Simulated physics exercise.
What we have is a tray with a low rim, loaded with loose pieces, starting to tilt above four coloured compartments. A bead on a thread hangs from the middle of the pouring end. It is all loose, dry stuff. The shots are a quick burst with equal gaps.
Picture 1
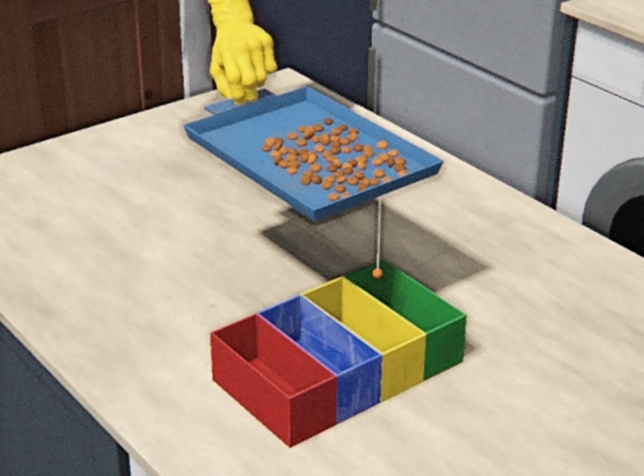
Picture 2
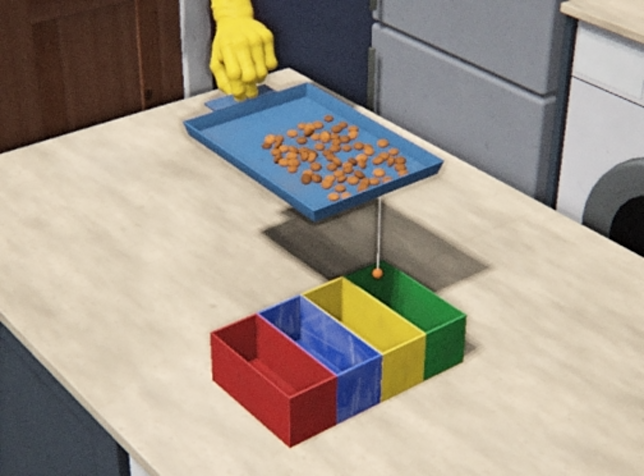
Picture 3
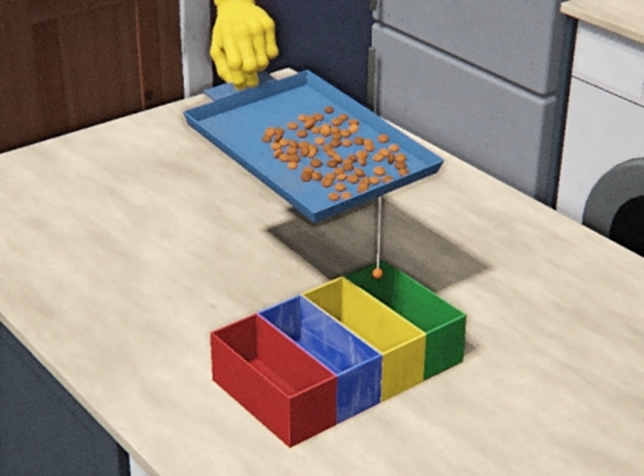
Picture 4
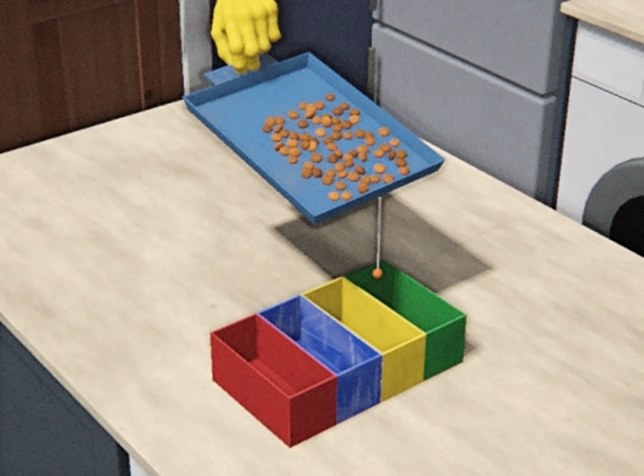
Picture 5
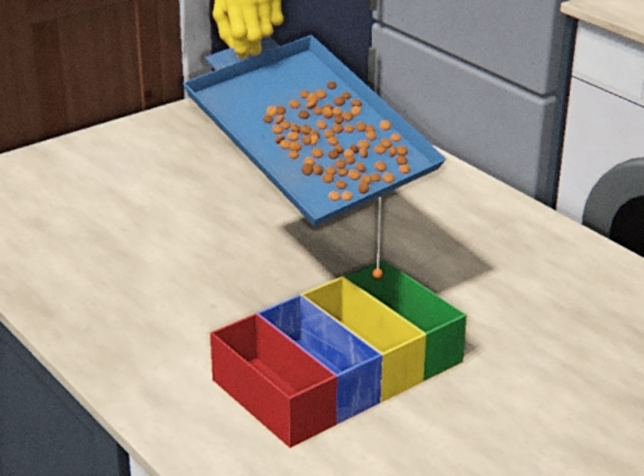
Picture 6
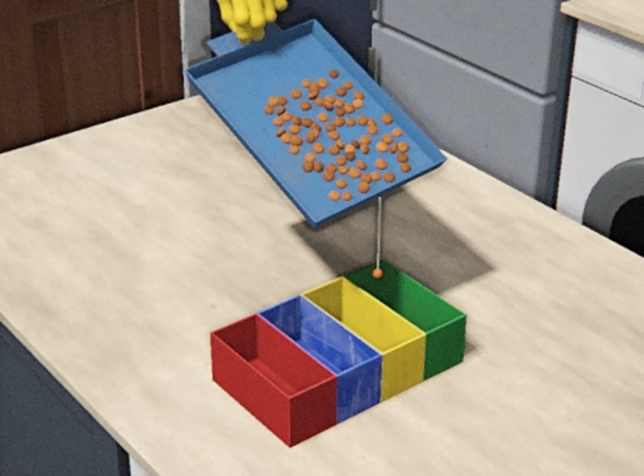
A yellow-gloved hand held a blue tray of small orange-brown pieces above red, blue, yellow and green compartments, then steadily raised the back end, leaving the front edge slightly lower at its left corner.
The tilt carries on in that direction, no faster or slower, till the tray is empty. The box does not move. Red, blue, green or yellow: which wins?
The yellow cell gets the most.
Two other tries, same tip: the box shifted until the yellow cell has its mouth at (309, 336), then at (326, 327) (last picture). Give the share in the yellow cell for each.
Roughly 20 per cent, and 40 per cent.
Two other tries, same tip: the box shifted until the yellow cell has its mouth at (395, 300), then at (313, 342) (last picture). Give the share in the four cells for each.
About 100 and 70 per cent.
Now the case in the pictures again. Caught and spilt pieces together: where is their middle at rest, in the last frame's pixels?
Around (371, 360).
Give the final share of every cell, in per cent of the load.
Red cell: 0 %, blue cell: 20 %, yellow cell: 50 %, green cell: 20 %.
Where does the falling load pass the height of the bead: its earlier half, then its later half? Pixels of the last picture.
The first part at (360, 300); the rest at (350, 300).
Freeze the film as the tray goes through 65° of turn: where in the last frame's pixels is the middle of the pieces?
Near (358, 194).
Just after the last frame, tray tipped steeply; almost all on the tray; about a tenth falling or outside the box.
A moment on, tray tipped past a quarter turn; roughly a third on the tray; roughly a quarter in the yellow cell; about a tenth in the blue cell; about a tenth in the green cell; about a tenth falling or outside the box.
Further on, tray tipped past a quarter turn; roughly half in the yellow cell; roughly a quarter in the blue cell; roughly a quarter in the green cell; just a few falling or outside the box.
When it is over, tray tipped past a quarter turn; roughly half in the yellow cell; roughly a quarter in the blue cell; roughly a quarter in the green cell; not one in the red cell; just a few outside the box.
